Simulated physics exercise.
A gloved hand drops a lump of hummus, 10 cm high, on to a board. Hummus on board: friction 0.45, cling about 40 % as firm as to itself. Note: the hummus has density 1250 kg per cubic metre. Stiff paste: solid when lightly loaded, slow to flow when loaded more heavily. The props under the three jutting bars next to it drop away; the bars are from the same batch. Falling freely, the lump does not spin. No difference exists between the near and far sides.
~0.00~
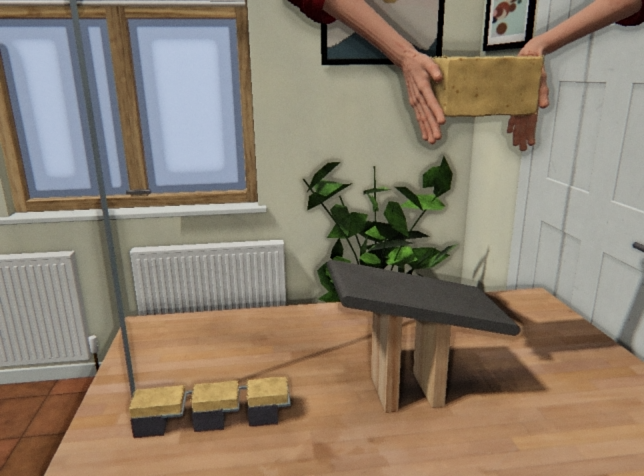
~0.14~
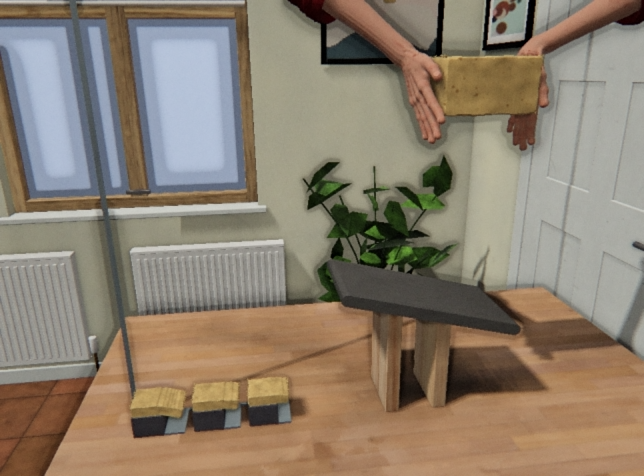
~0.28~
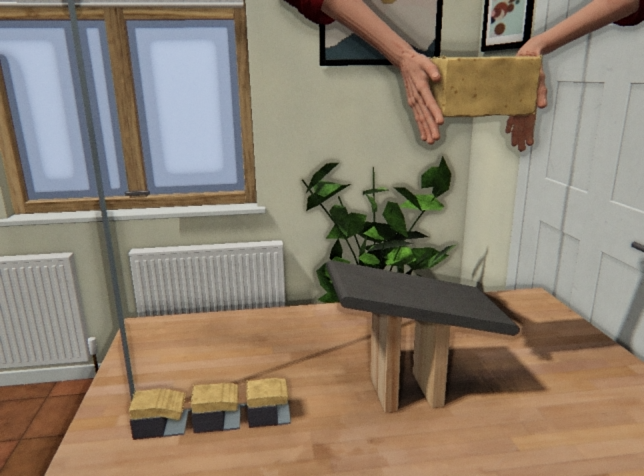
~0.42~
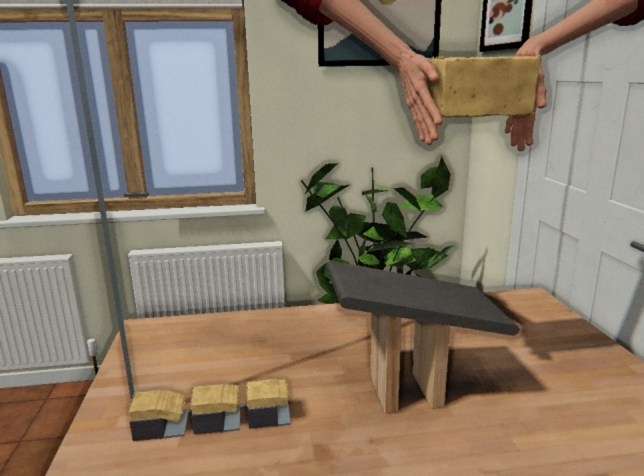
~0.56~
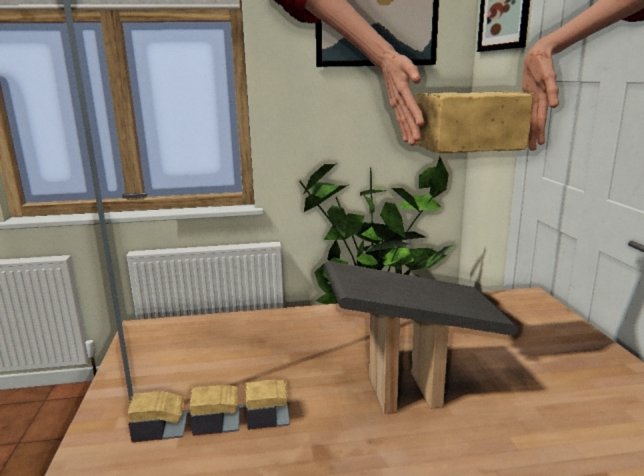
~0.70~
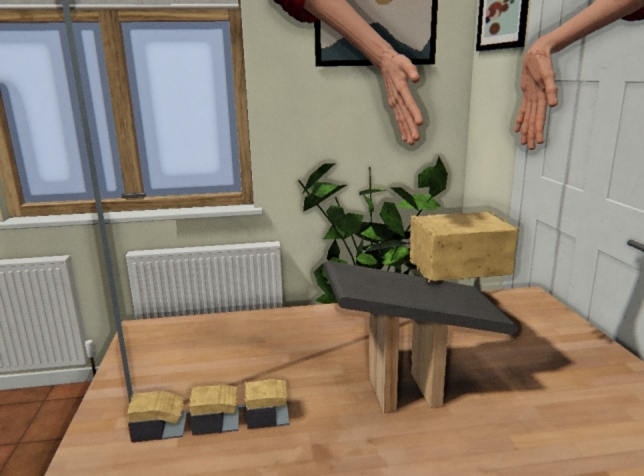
Yellowish block dropping from two open hands onto a tilted dark board on wooden supports, beside three small yellow-topped blocks sagging slightly.
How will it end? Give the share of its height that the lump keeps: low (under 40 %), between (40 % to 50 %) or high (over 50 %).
It lands in the upper range, above 50 %.
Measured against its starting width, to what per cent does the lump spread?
140 %.
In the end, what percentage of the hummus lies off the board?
About 30 % off the board.
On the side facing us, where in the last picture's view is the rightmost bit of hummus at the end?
About (519, 317).
By 0.82 s, it stands 59 % of its first height and none has gone off the board.
By 0.95 s, it stands 59 % of its first height and 29 % has gone off the board.
By 1.09 s, it stands 59 % of its first height and 30 % has gone off the board.
By 1.22 s, it stands 59 % of its first height and 30 % has gone off the board.
By 1.32 s, at the end, it stands 59 % of its first height and 30 % has gone off the board.
